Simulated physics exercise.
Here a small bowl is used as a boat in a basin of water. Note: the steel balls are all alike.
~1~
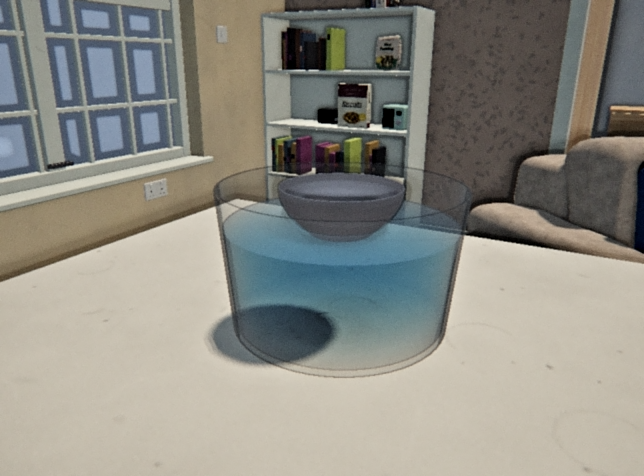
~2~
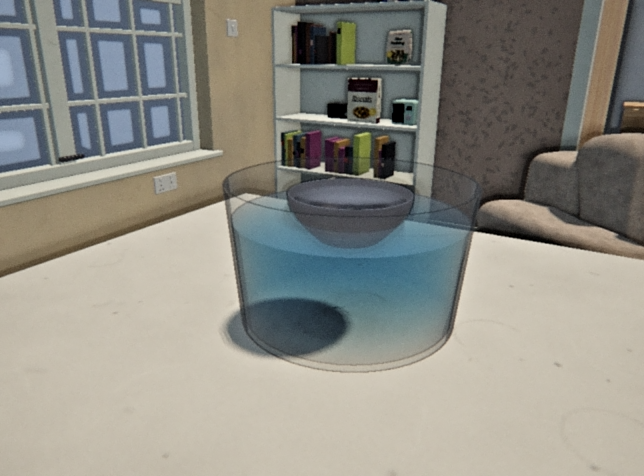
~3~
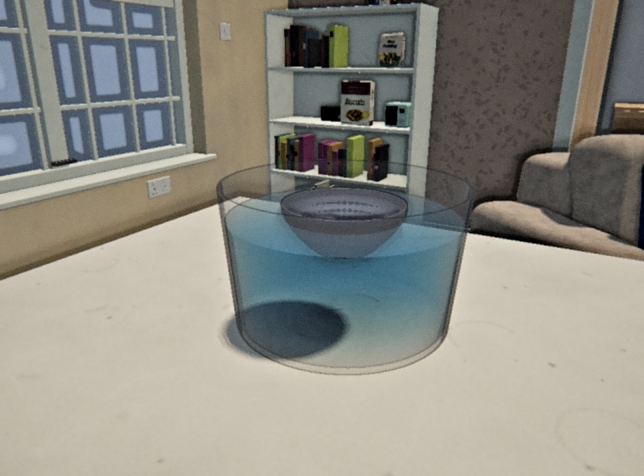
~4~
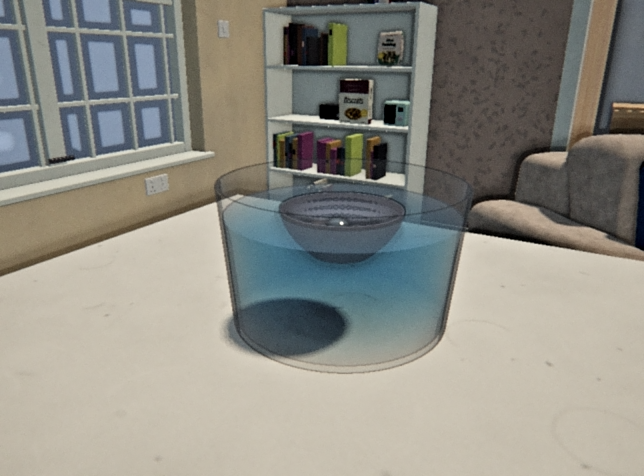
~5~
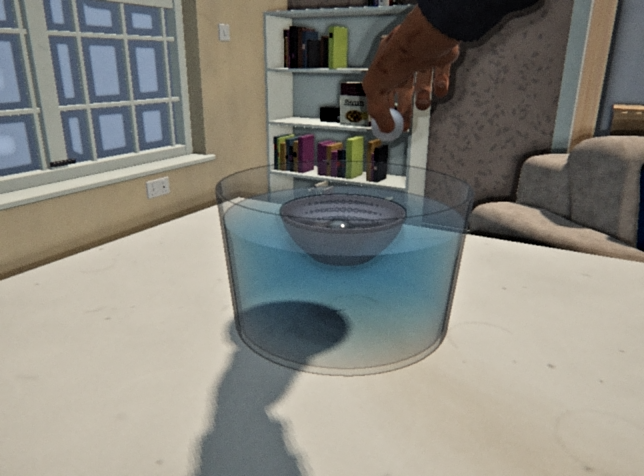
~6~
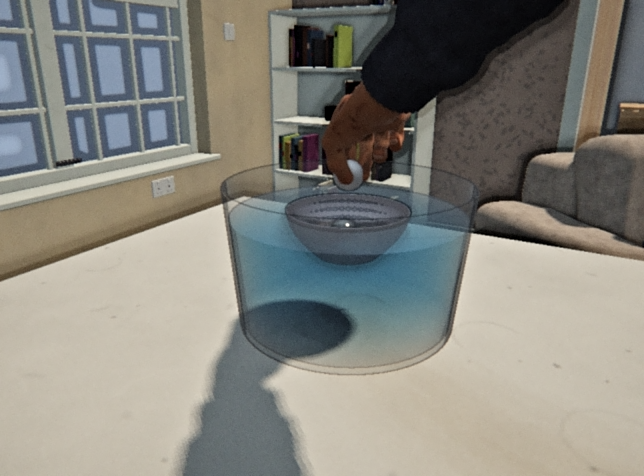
A small dark bowl floating in a clear basin of blue water sits lower in stages, small shiny balls becoming visible inside it; then a hand reaches in from the upper right, lowering another ball close above the bowl.
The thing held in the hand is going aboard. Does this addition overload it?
My guess is it gets overloaded and drops.
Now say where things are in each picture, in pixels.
The first picture shows small bowl (341, 188) empty; most of its side above the surface.
The second picture shows small bowl (350, 194) with one aboard; about half of its side above the surface.
The third picture shows small bowl (344, 204) with two aboard; about a fifth of its side above the surface.
The fourth picture shows small bowl (342, 209) with three aboard; hardly any of its side above the surface.
The fifth picture shows small bowl (343, 212) with three aboard; hardly any of its side above the surface; the next steel ball in the hand at (387, 125).
The sixth picture shows small bowl (348, 211) with three aboard; hardly any of its side above the surface; the next steel ball in the hand at (349, 175).
A moment on, the steel ball is in and the small bowl dips.
Further on, water pours in over its edge.
When it is over, the small bowl lies on the bottom with its load.
